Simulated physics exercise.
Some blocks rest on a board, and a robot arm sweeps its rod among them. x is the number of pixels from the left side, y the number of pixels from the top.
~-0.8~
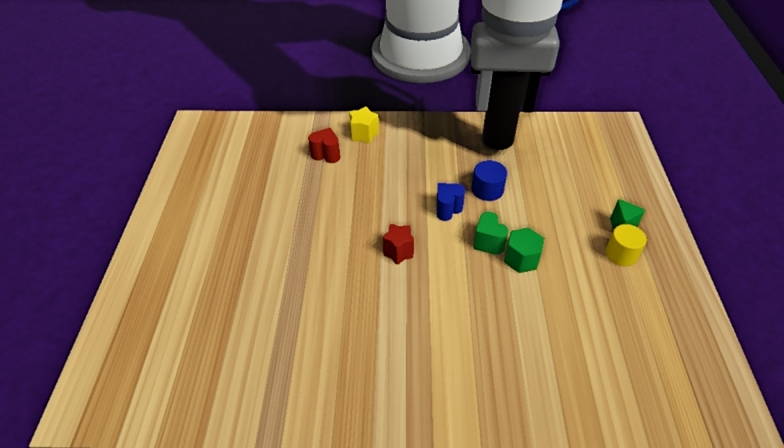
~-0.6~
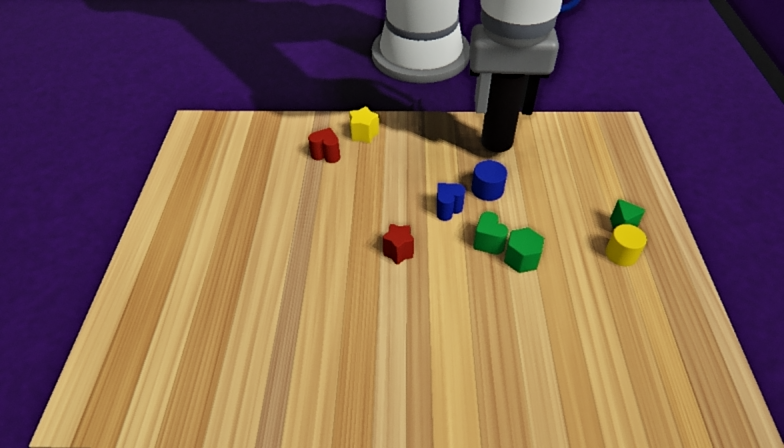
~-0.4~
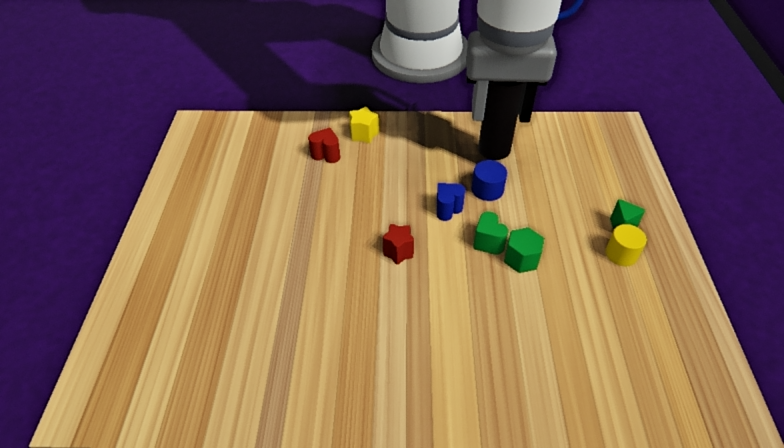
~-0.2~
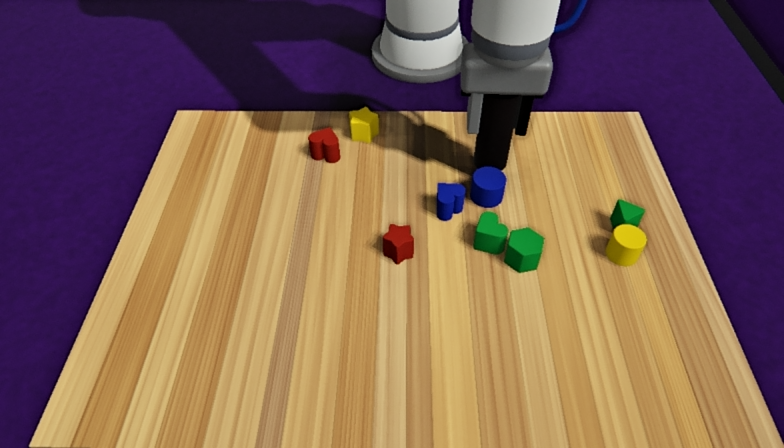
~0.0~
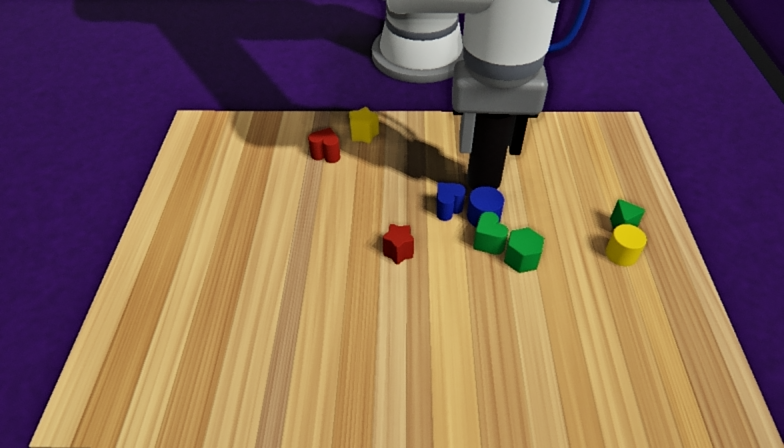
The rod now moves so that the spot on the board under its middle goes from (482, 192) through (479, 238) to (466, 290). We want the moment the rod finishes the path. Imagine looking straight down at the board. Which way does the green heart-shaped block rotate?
It spins against the clock.
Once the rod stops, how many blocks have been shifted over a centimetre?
Two get moved.
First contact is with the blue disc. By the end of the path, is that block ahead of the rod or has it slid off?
When the path is over, you would find the blue disc still in front of the rod.
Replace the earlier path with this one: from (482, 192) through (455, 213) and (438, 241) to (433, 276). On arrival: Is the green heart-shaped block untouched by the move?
No - that is not the case.
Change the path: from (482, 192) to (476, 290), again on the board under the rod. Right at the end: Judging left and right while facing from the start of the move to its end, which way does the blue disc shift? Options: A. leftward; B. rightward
B (rightward)
On the path given first. One third of the way, rod at (482, 212); blue disc at (486, 232); green heart-shaped block at (493, 262).
Two thirds of the way, rod at (478, 245); blue disc at (483, 268); green heart-shaped block at (502, 298), turned 40° anticlockwise.
At the end, rod at (468, 280); blue heart-shaped block unmoved; blue disc at (474, 306); green heart-shaped block at (507, 319), turned 125° anticlockwise.
